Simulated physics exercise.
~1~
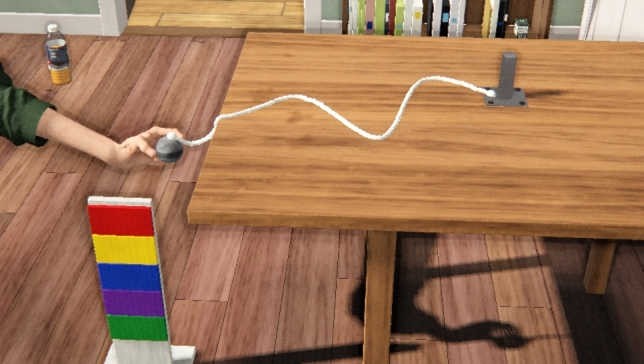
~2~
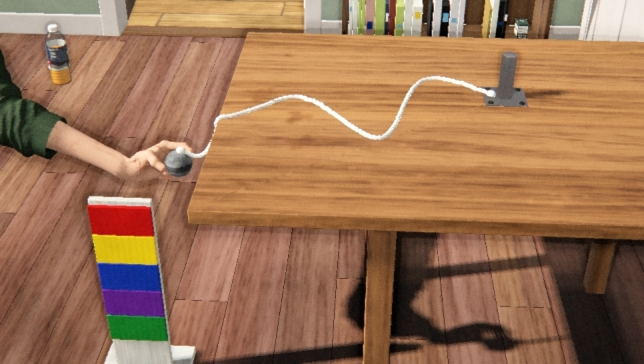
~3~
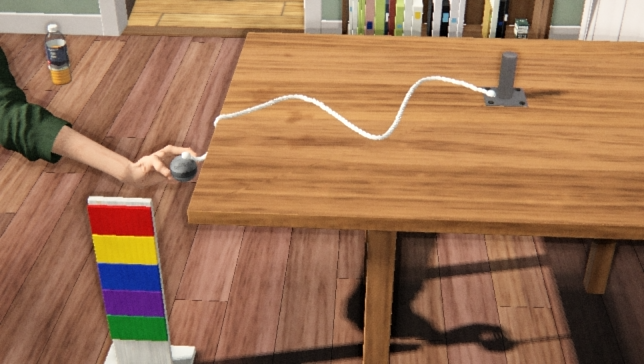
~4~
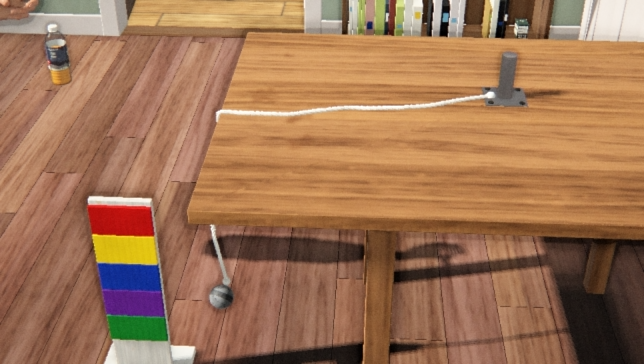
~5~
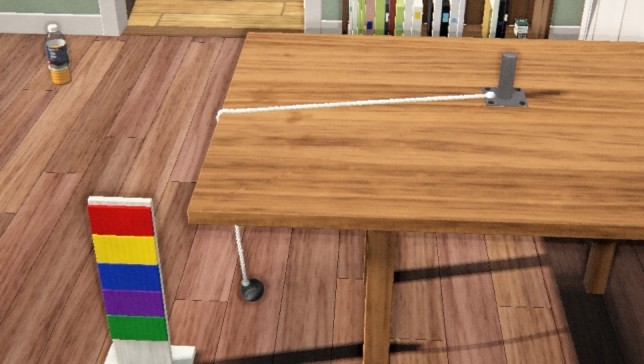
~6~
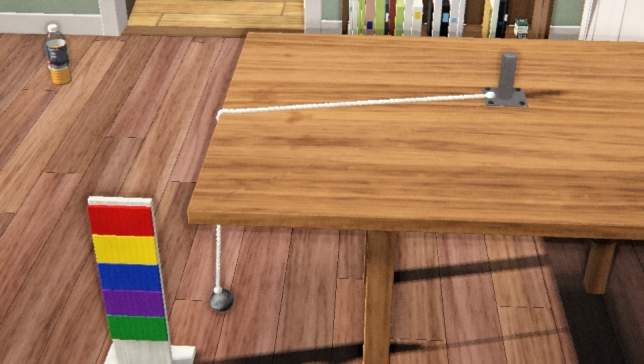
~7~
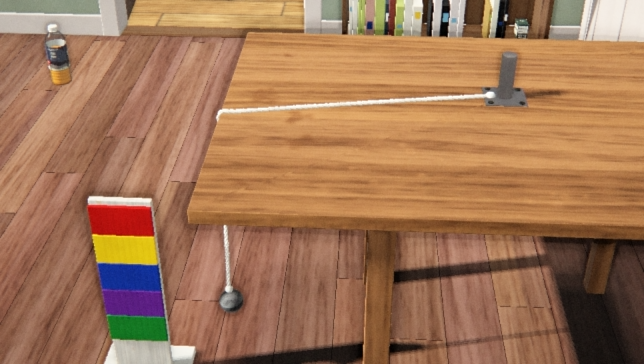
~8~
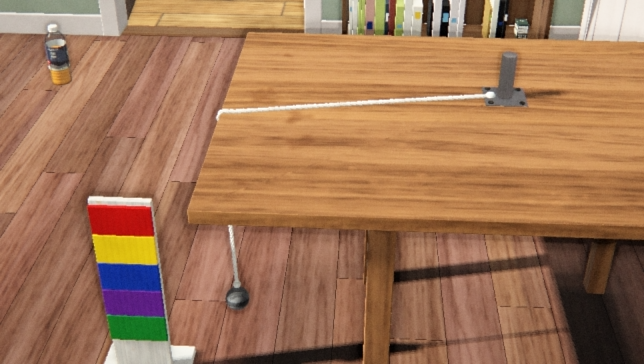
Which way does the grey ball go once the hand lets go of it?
The grey ball moves down, dropping past the edge of the table until it hangs below the tabletop on its cord.
A grey ball on a white cord is held by a hand at the left end of a wooden table, the cord lying in loose curves back to a bolted post. The hand eases the ball slightly right and down, close to the table's edge. Then the fingers let go and draw back, and the ball drops below the tabletop as the cord pulls nearly straight. It swings right, back left, then a little right again. It ends hanging beside the striped board, its middle level with the purple band.
